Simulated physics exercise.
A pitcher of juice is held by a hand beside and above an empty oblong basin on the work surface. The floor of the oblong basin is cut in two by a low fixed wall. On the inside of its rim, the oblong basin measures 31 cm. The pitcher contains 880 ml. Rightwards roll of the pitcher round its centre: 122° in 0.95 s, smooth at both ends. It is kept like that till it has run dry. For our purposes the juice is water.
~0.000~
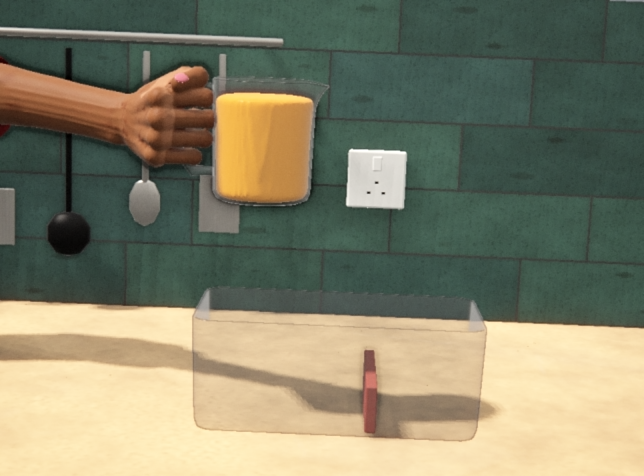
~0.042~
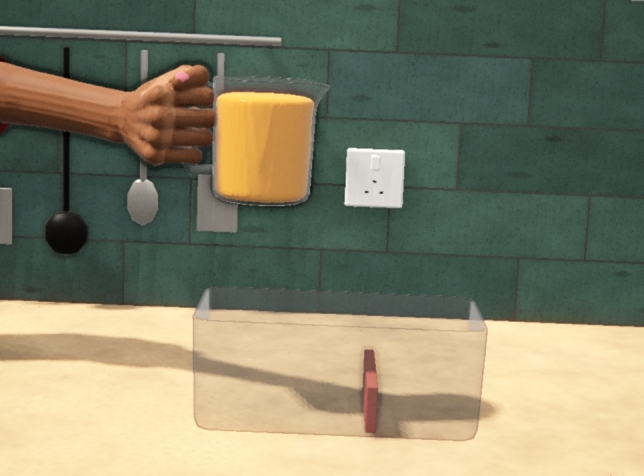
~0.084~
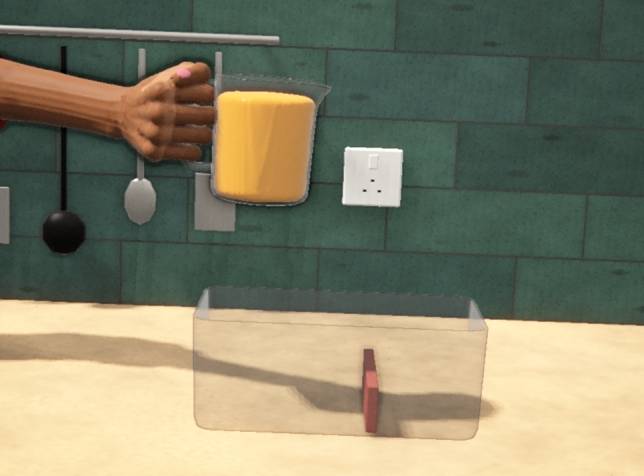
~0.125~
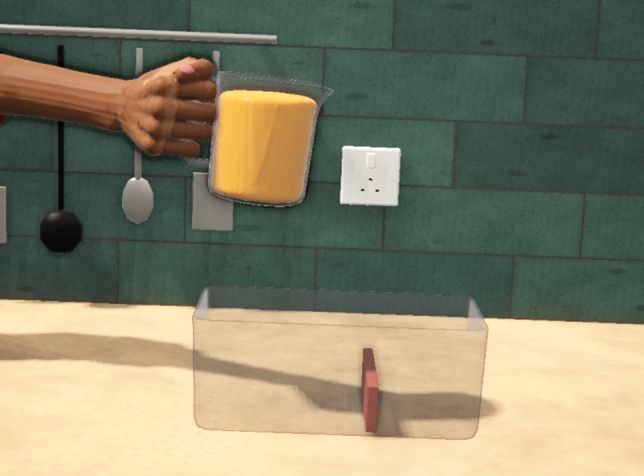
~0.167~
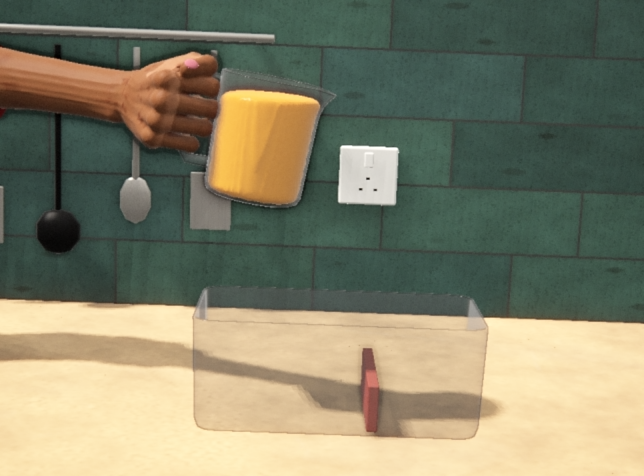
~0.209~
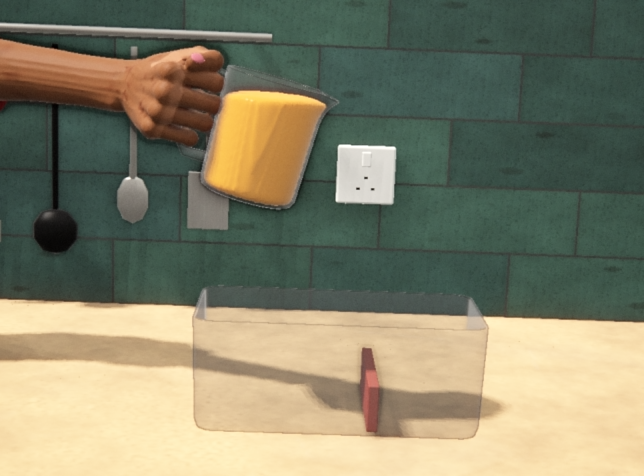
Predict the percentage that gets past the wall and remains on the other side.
The other side holds about 63 % in the end.
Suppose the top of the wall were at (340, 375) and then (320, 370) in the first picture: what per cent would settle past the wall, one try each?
The first gives near 85 per cent and the second near 90 per cent.
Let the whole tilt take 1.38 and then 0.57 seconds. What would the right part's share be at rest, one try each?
Roughly 75 per cent the first time and 40 per cent the second.
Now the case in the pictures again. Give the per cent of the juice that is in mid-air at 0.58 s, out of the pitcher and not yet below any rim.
Estimate: Some 24 % of the total.
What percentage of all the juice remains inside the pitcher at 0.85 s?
I reckon near 12 per cent still sits there.
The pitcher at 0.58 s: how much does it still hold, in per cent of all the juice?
Still held: Roughly 72 % of the total.
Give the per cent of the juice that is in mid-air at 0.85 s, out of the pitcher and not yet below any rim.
About 22 % of the total.
By 0.58 s the tilt is 82° and 72 per cent is still to pour, 0 is left of the wall and 5 right of it.
By 0.85 s the tilt is 119° and 12 per cent is still to pour, 8 is left of the wall and 57 right of it.
By 1.14 s the tilt is 122° and 0 per cent is still to pour, 34 is left of the wall and 63 right of it.
By 1.45 s the tilt is 122° and 0 per cent is still to pour, 34 is left of the wall and 63 right of it.
At rest 34 per cent lies left of the wall, 63 right of it and 3 outside.
